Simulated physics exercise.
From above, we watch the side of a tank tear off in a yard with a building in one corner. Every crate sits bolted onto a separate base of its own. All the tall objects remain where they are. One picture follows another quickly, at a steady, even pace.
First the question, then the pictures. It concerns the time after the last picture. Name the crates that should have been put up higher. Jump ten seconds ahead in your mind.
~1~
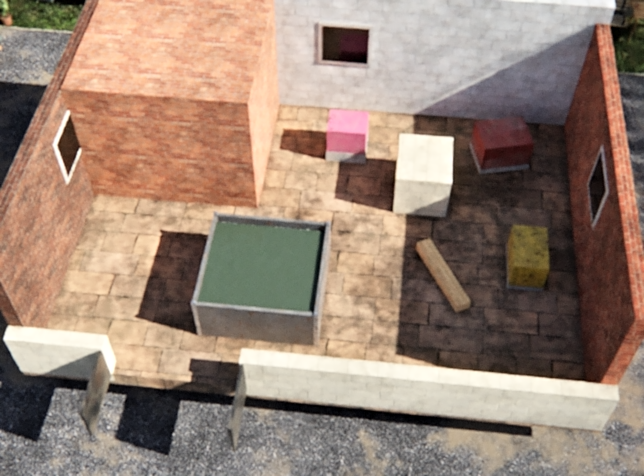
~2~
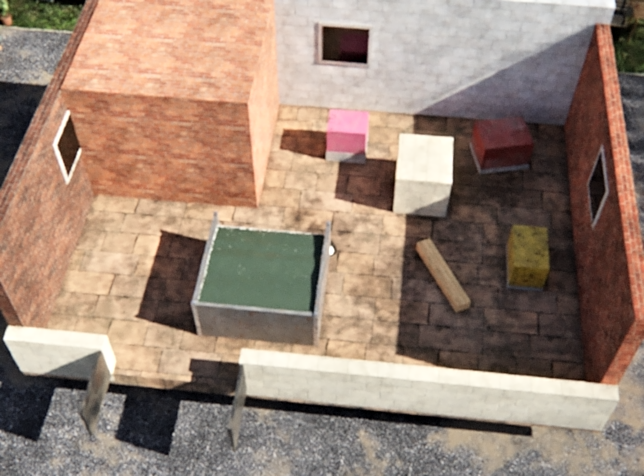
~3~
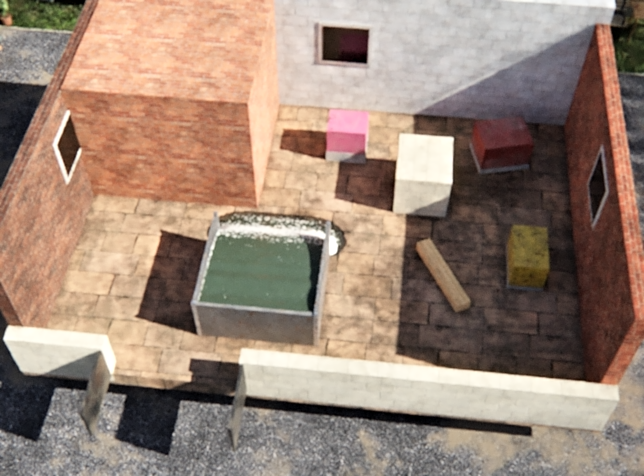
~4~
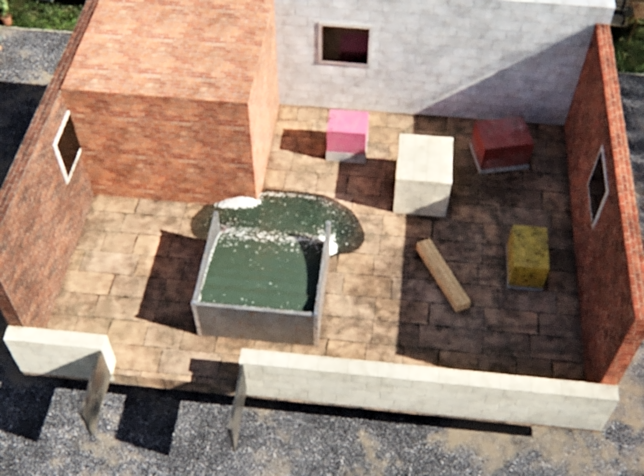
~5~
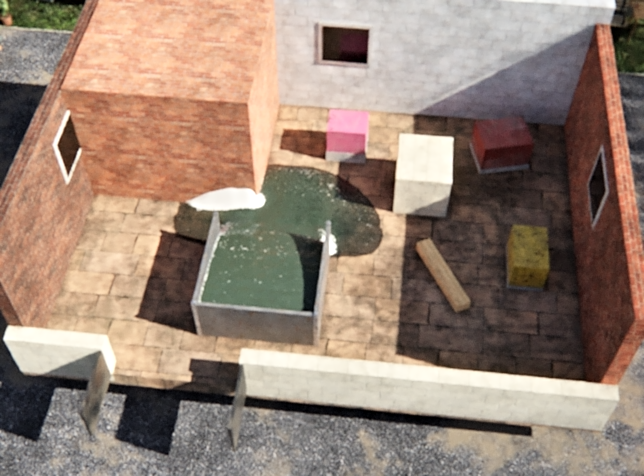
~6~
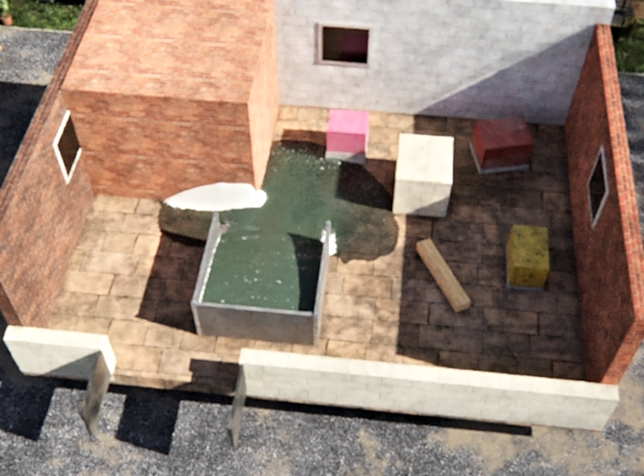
The pink crate gets dampened by the water; the red crate gets dampened by the water; the yellow crate gets dampened by the water.
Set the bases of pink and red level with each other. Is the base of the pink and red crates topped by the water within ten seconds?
Briefly, the pink crate is inundated and the red crate is inundated.
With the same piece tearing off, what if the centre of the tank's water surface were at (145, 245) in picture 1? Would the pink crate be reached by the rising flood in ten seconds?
Result: Pink is untouched.
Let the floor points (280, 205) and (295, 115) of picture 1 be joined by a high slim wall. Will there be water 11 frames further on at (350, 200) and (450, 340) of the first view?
Reached, untouched.
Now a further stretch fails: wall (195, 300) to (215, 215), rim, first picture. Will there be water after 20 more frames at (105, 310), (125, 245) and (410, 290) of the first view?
Obs. 1: Sodden; obs. 2: Sodden; obs. 3: Moisture-free.
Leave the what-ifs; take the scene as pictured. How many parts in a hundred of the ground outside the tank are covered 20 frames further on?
Some 55 in a hundred.
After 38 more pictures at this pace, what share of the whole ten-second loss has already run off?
Working it through, I arrive at 30 per cent.
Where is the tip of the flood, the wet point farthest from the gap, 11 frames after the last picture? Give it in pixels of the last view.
Pixel estimate: (504, 121).
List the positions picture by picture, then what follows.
Still water in the water tank at (264, 265), in the first frame.
The front is at a hidden place, out from the gap on the water tank's far side, in the second frame.
Water pours out on the water tank's far side and has run to a hidden place, in the third frame.
Water pours out on the water tank's far side and has run to (210, 205), in the fourth frame.
Water pours out on the water tank's far side and has run to (317, 172), in the fifth frame.
Water pours out on the water tank's far side and has run to (312, 146), in the sixth frame.
A moment on, water covers 30 % of the floor; the pink crate water round its plinth, the red crate not reached, the yellow crate not reached.
Next, water covers 40 % of the floor; the pink crate water round its plinth, the red crate water round its plinth, the yellow crate not reached.
Then, water covers 55 % of the floor; the pink crate water round its plinth, the red crate water round its plinth, the yellow crate water round its plinth.
Later, water covers 95 % of the floor; the pink crate water round its plinth, the red crate water round its plinth, the yellow crate water round its plinth.
In the end, water covers 100 % of the floor; the pink crate was topped, the red crate was topped, the yellow crate was topped.
